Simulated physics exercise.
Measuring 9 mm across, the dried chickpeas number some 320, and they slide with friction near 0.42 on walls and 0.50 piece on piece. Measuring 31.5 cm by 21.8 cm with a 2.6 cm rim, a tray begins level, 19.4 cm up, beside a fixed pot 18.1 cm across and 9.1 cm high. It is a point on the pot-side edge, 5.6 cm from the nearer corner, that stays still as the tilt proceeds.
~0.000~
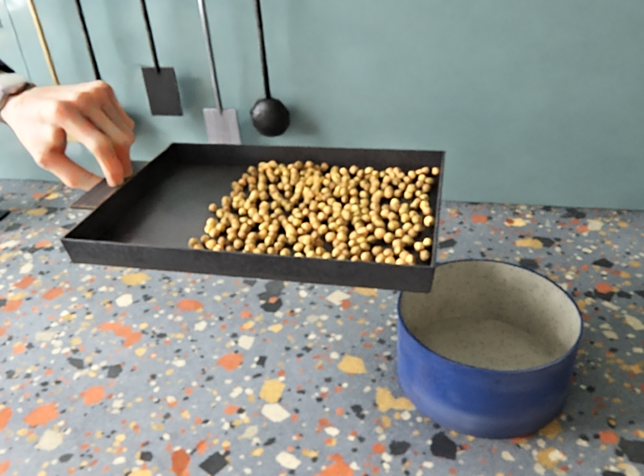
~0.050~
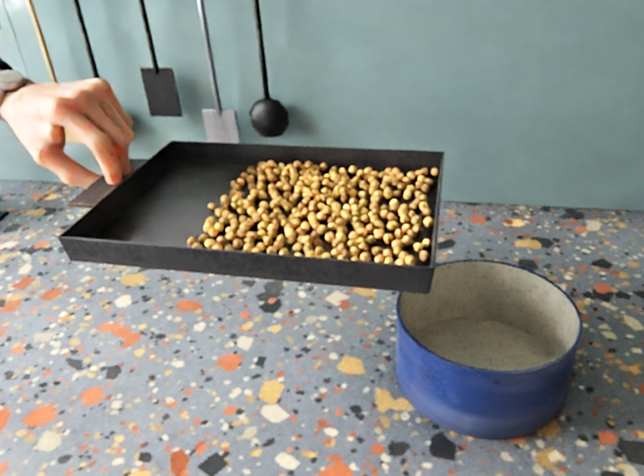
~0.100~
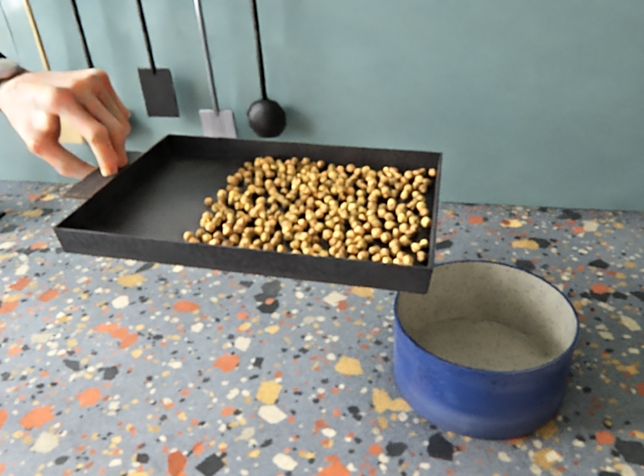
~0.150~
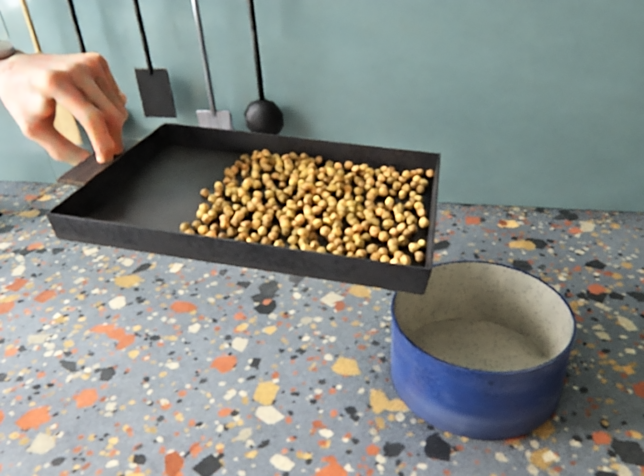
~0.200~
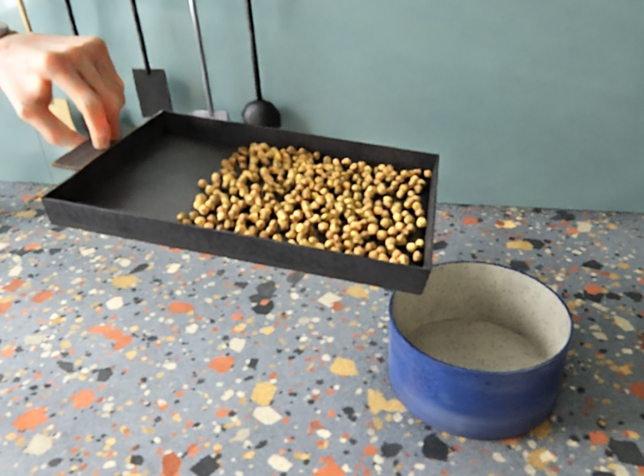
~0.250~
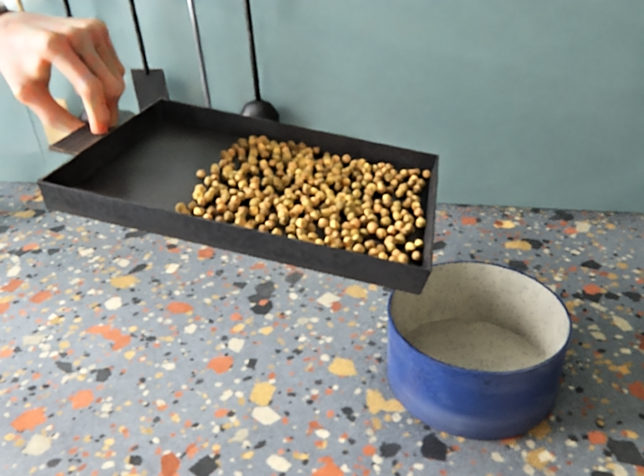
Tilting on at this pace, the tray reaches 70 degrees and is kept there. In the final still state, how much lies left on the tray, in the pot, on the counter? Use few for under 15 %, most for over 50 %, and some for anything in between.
Tray: Most, pot: Few, counter: Few.
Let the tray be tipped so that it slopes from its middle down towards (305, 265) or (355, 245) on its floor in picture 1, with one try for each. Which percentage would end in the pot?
Approximately 0 percent, then 0 percent.
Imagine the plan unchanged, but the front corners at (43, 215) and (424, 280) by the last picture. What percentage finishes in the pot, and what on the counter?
Final per cent - pot 0, counter 0.
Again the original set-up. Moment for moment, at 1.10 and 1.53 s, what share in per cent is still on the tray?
Roughly 100 then 100.
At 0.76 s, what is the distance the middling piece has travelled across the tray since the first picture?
Roughly 5 cm.
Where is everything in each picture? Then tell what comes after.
In the first picture, tray tilt 0 degrees, front corners at (65, 238) and (431, 265); middle of the pieces at (322, 207); pot at (487, 308).
In the second picture, tray tilt 1 degrees, front corners at (63, 235) and (430, 265); middle of the pieces at (321, 207).
In the third picture, tray tilt 2 degrees, front corners at (58, 227) and (429, 266); middle of the pieces at (319, 204).
In the fourth picture, tray tilt 5 degrees, front corners at (51, 212) and (428, 267), lowest corner right back; middle of the pieces at (317, 200).
In the fifth picture, tray tilt 8 degrees, front corners at (46, 197) and (427, 267), lowest corner right back; middle of the pieces at (315, 196).
In the sixth picture, tray tilt 11 degrees, front corners at (43, 180) and (427, 267), lowest corner right back; middle of the pieces at (314, 191); pot at (477, 309). The tray's pace is about 55 degrees a second.
After 0.76 s, tilt 39 degrees; the tray holds 100 %, the pot 0 %.
After 1.10 s, tilt 58 degrees; the tray holds 100 %, the pot 0 %.
After 1.53 s, tilt 70 degrees; the tray holds 100 %, the pot 0 %.
By 1.8 s all is still; tray 100 %, pot 0 %, counter 0 %.
